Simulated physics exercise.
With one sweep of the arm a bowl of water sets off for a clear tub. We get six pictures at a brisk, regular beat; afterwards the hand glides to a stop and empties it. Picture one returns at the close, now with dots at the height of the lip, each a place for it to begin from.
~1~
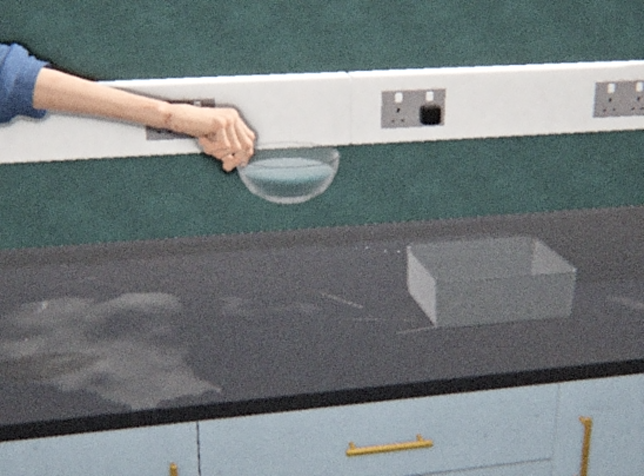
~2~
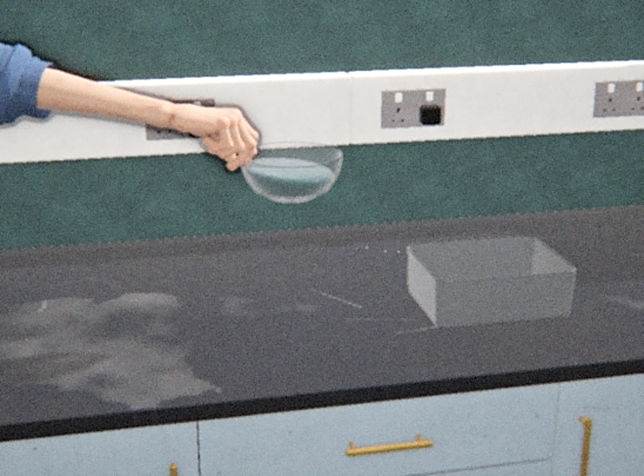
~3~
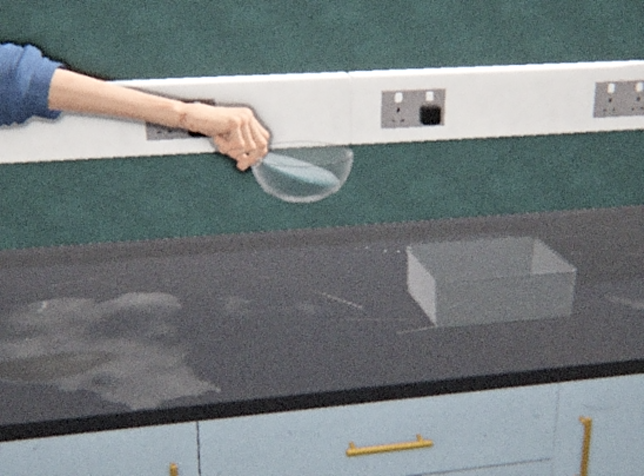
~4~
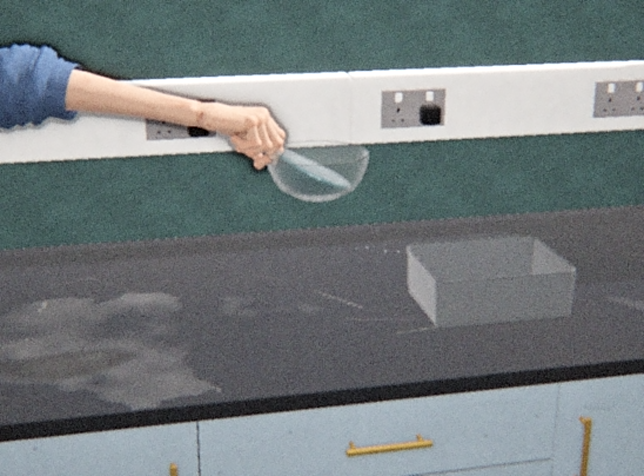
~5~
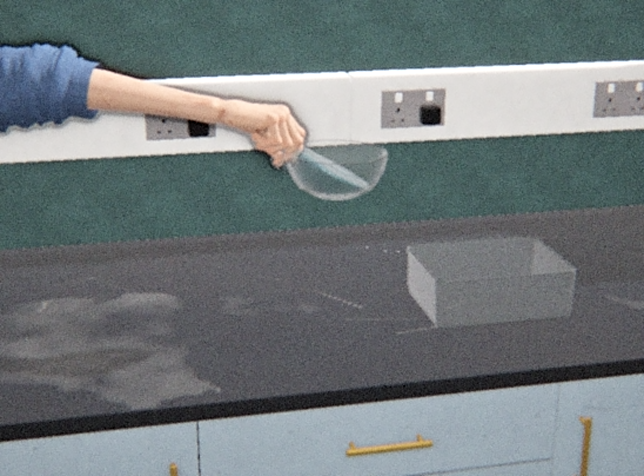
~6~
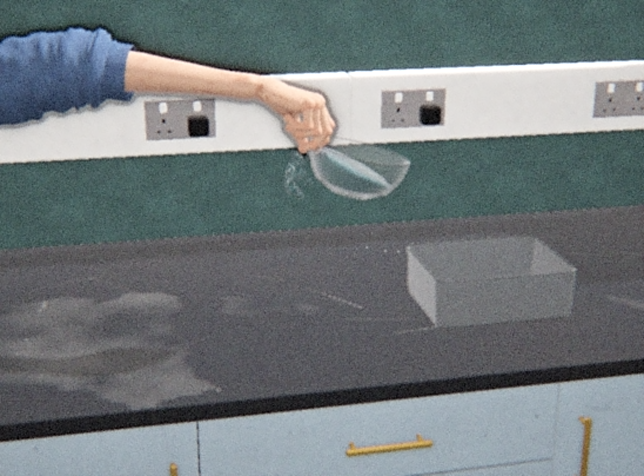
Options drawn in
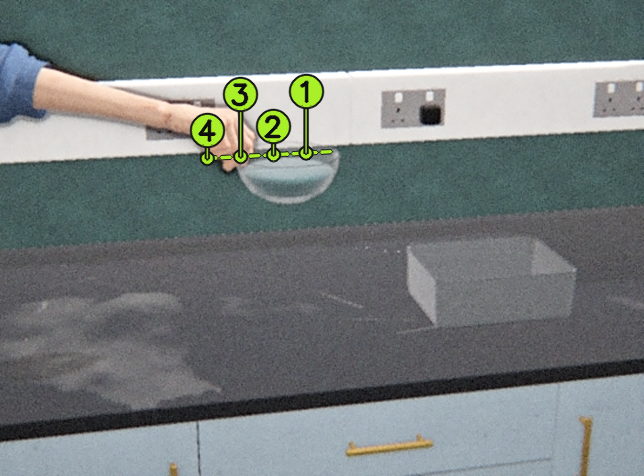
A clear bowl of bluish water, held by a blue-sleeved arm reaching in from the left, moves above a dark worktop seen from in front and slightly above. Behind are a green wall and white socket strip, with a clear tub on the right and pale blue, gold-handled drawers below. The arm sweeps the bowl rightward, the water slants up toward the hand and slops over the left rim, then the bowl tilts slightly.
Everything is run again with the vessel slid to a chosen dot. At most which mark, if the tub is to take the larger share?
Take 2.
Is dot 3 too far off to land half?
Yes, that goes wrong.
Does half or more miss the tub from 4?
Yes, that goes wrong.
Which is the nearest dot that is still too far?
3.
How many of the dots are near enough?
Two.
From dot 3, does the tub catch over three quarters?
No, less.
On the marked copy, 1 at (306, 153); 2 at (273, 154); 3 at (240, 156); 4 at (207, 158).
If 1 is chosen, about 65 % lands in the tub, 12 % falls short and 22 % goes beside or beyond.
If 2 is chosen, about 63 % lands in the tub, 22 % falls short and 15 % goes beside or beyond.
If 3 is chosen, about 38 % lands in the tub, 56 % falls short and 6 % goes beside or beyond.
If 4 is chosen, about 6 % lands in the tub, 91 % falls short and 3 % goes beside or beyond.
